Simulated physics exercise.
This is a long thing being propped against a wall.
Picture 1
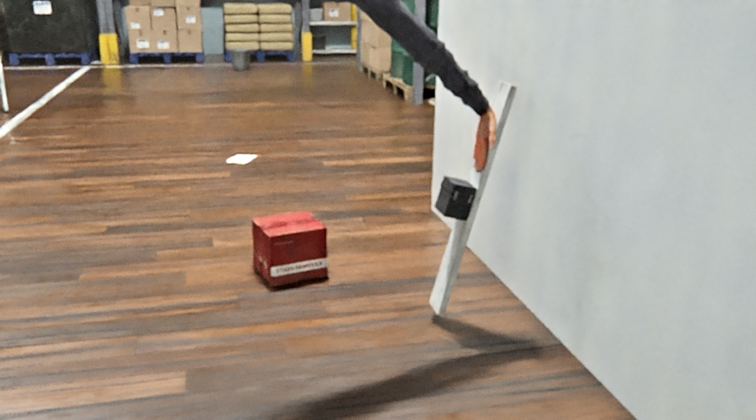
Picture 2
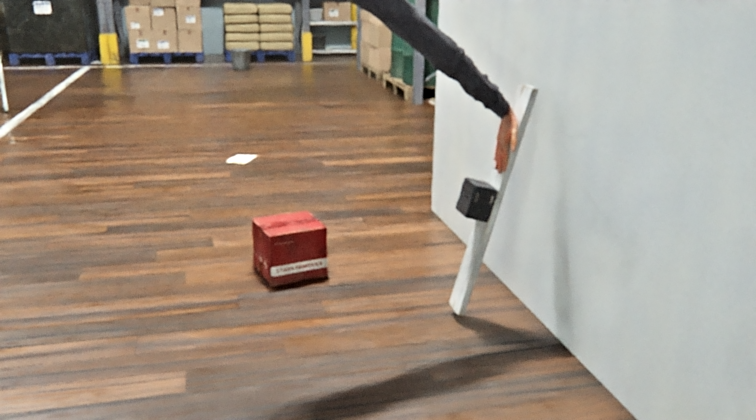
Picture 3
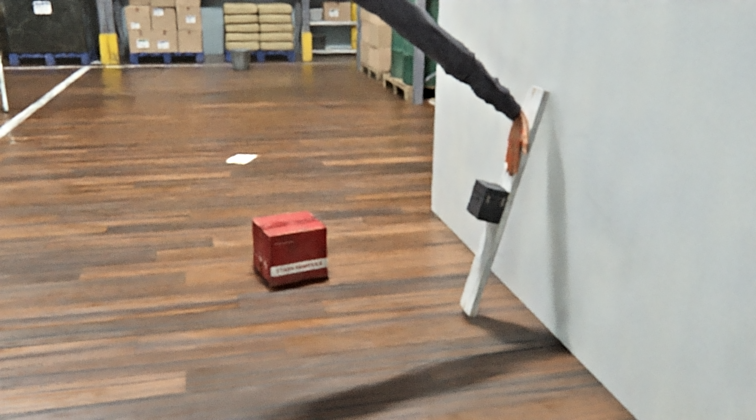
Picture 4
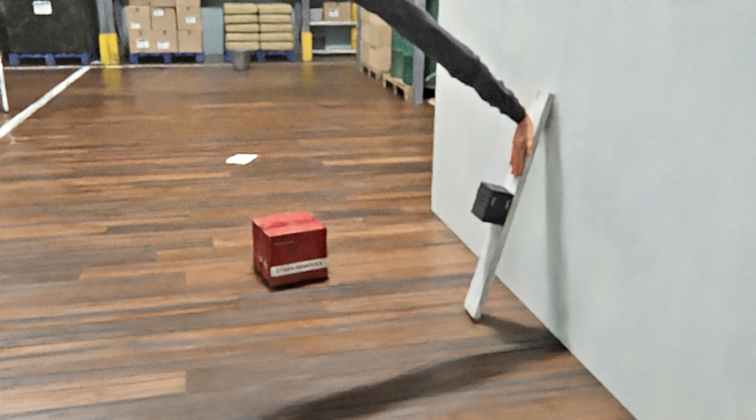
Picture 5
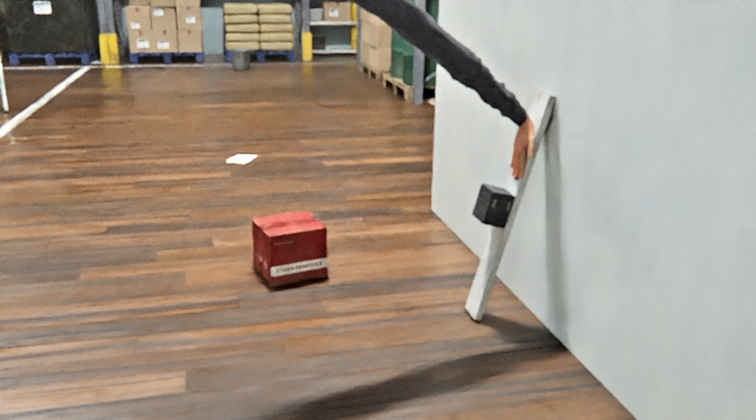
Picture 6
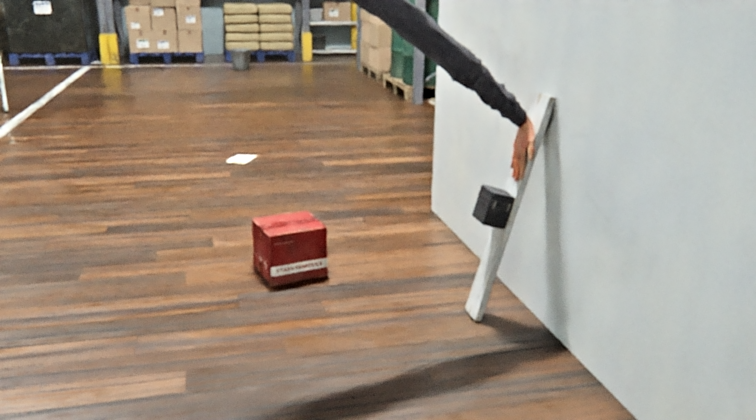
White plank with a small dark block attached being moved right by a gloved hand and leant against a pale wall.
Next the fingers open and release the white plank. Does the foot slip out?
Here the plank holds.
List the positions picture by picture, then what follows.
On its way; white plank (471, 201); red box (289, 247), in the first frame.
On its way; white plank (491, 203); red box (289, 247), in the second frame.
On its way; white plank (502, 205); red box (289, 247), in the third frame.
On its way; white plank (507, 207); red box (289, 247), in the fourth frame.
Leant on the wall, still held; white plank (508, 209); red box (289, 247), in the fifth frame.
Leant on the wall, still held; white plank (508, 210); red box (289, 247), in the sixth frame.
Then, 0.40 s later than the last frame, all is still.
Then, 0.90 s later than the last frame, white plank resting near (508, 210).
When it is over, both as before. End places, in pixels of the last picture, white plank near (508, 210). The plank remains leaning.
